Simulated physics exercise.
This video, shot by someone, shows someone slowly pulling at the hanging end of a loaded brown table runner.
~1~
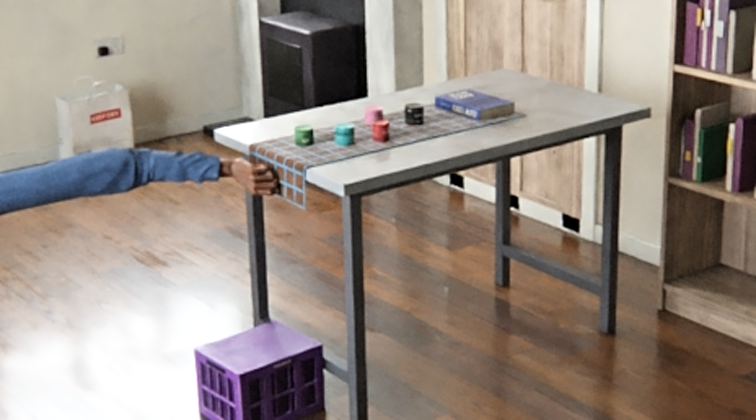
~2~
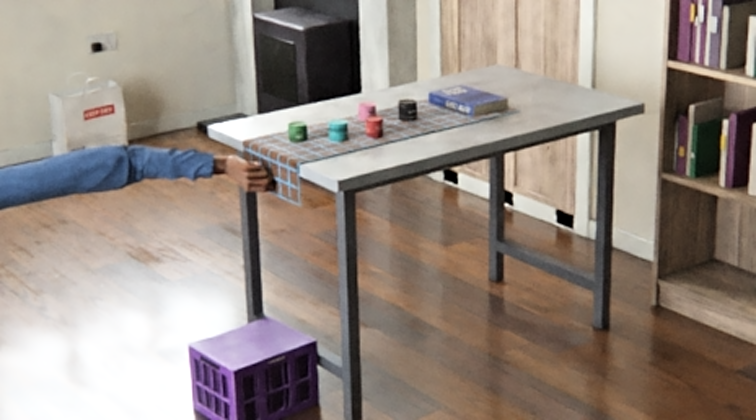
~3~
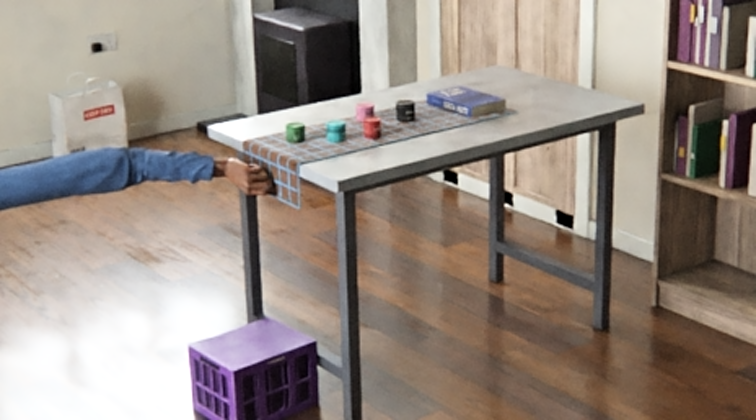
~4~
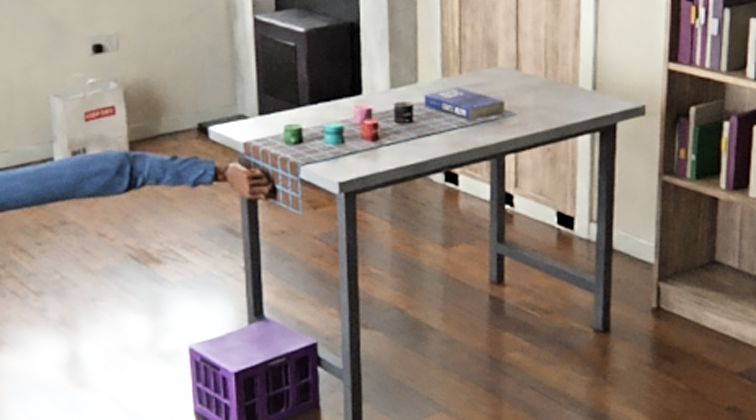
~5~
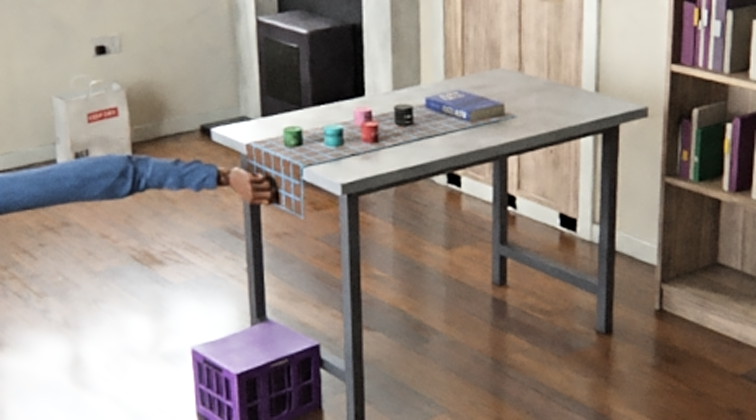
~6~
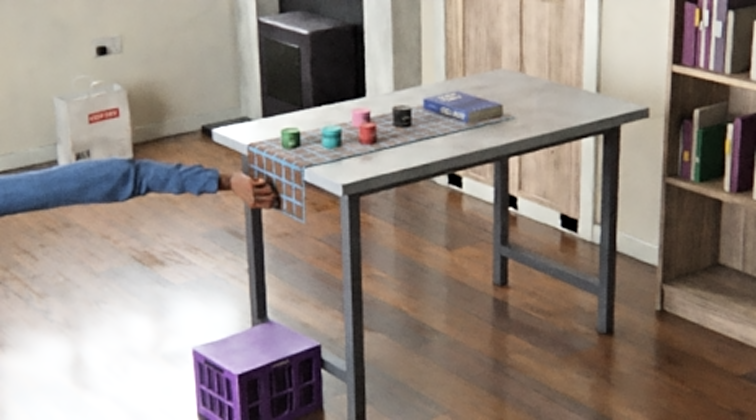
In the video, a hand reaching in from the left slowly pulls the hanging end of a checked runner down over the table's edge, and the small colored pots on it shift slightly left along the tabletop.
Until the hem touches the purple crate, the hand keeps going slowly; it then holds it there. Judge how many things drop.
Dropped things in total: Four.
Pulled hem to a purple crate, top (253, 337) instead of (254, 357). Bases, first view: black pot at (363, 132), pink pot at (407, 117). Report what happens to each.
Outcome for the black pot: It is lost. Outcome for the pink pot: It stays.
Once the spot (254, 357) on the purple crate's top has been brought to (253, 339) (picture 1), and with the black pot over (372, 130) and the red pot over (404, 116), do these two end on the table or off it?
The black pot falls; the red pot does not fall.
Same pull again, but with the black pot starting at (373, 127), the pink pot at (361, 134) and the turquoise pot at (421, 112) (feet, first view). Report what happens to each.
Watch the black pot go down, the pink pot go down and the turquoise pot hang on.
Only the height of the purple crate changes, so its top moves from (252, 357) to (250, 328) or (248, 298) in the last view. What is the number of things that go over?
The count comes out 3 and 2.
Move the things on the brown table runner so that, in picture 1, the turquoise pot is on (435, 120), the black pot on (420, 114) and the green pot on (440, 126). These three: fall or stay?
The turquoise pot will stay where it is, the black pot will stay where it is, and the green pot will stay where it is.
Soon after, hem near (278, 291); green pot and turquoise pot gone.
After that, hem on the crate; green pot, turquoise pot, red pot and pink pot gone.
In the end, hem on the crate; green pot, turquoise pot, red pot and pink pot gone. The answer is four.
